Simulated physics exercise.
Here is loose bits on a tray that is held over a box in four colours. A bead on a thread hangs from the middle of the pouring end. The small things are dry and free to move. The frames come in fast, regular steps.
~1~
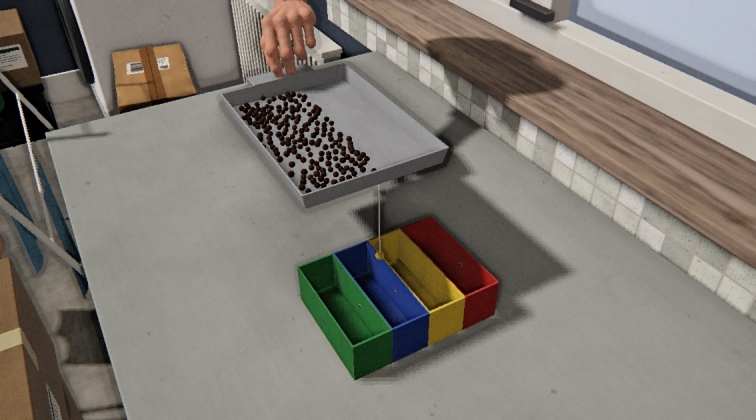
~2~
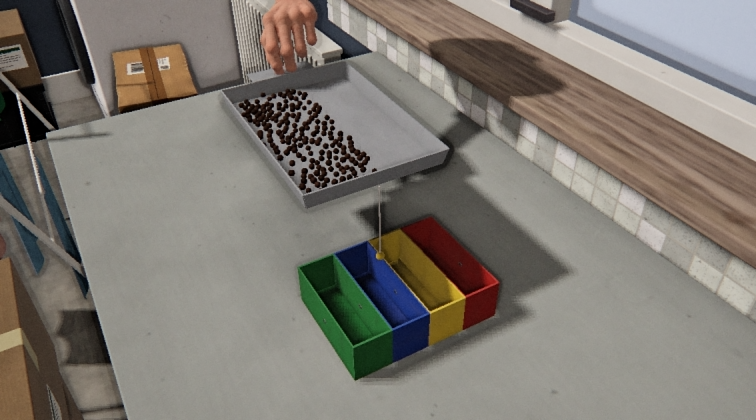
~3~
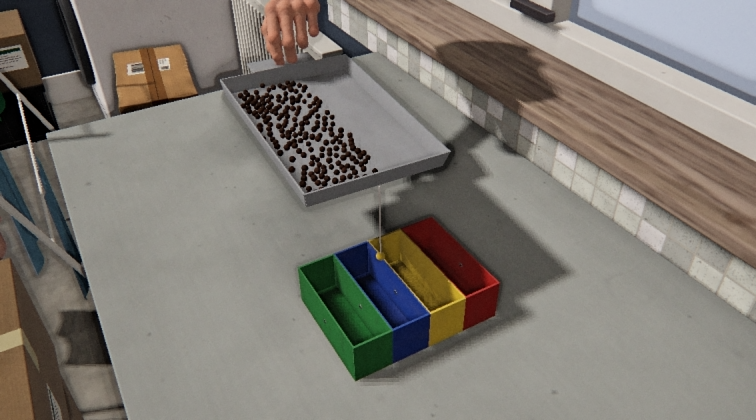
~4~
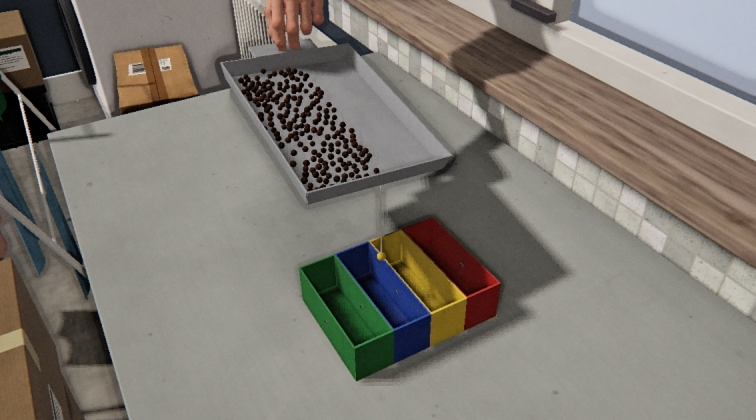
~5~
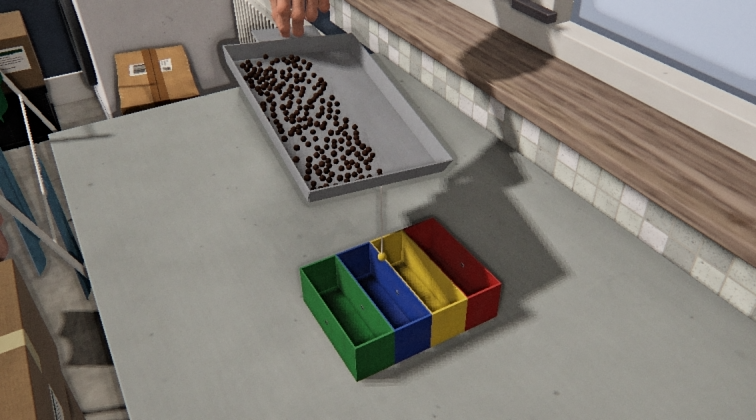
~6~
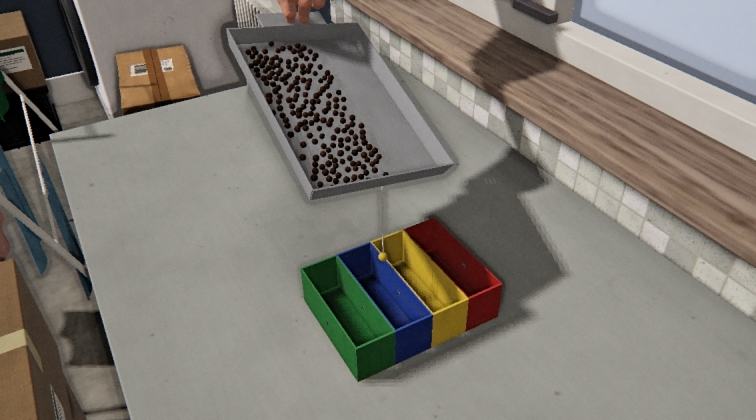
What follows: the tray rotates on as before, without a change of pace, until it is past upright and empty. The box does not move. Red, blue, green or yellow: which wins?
Fullest: The red cell.
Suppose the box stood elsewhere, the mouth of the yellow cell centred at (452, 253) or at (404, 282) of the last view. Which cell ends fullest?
In turn: The yellow one; the red one.
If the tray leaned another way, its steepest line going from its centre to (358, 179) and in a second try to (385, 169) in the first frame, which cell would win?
The first try: That green cell. The second: That red cell.
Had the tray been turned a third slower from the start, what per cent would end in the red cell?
It comes to 80 per cent or so.
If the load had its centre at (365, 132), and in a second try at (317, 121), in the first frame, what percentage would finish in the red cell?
First some 80, then 80 per cent.
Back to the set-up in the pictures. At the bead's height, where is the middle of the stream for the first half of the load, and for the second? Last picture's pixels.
Around (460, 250) and then (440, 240).
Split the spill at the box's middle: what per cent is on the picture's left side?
About 0 per cent.
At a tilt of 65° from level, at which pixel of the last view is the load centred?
At about (429, 177).
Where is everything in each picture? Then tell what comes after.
Corners of the pouring end at (304, 192) and (443, 146), level; middle of the load at (302, 136), allspice berries; bead on its thread at (380, 255); green cell at (373, 352); blue cell at (410, 334); yellow cell at (446, 318); red cell at (480, 303), in the first frame.
Corners of the pouring end at (305, 192) and (444, 148), level; middle of the load at (302, 134), in the second frame.
Corners of the pouring end at (306, 191) and (445, 150), tipped barely, lowest at the right corner; middle of the load at (302, 129), in the third frame.
Corners of the pouring end at (309, 189) and (446, 154), tipped a little, lowest at the right corner; middle of the load at (304, 121), in the fourth frame.
Corners of the pouring end at (312, 188) and (448, 157), tipped clearly, lowest at the right corner; middle of the load at (307, 113), in the fifth frame.
Corners of the pouring end at (315, 186) and (449, 161), tipped clearly, lowest at the right corner; middle of the load at (313, 108), most on the move; green cell at (376, 353); blue cell at (414, 336); yellow cell at (449, 320); red cell at (484, 304), in the sixth frame.
Soon, tray tipped steeply; most on the tray; a stray few in the red cell; about a quarter falling or outside the box.
A while on, tray tipped past a quarter turn; about half on the tray; about a quarter in the red cell; a stray few in the yellow cell; about a quarter falling or outside the box.
Towards the end, tray tipped past a quarter turn; about two thirds in the red cell; a small part in the yellow cell; about a quarter falling or outside the box.
Finally, tray tipped past a quarter turn; about two thirds in the red cell; a small part in the yellow cell; none in the green cell; none in the blue cell; about a quarter outside the box.
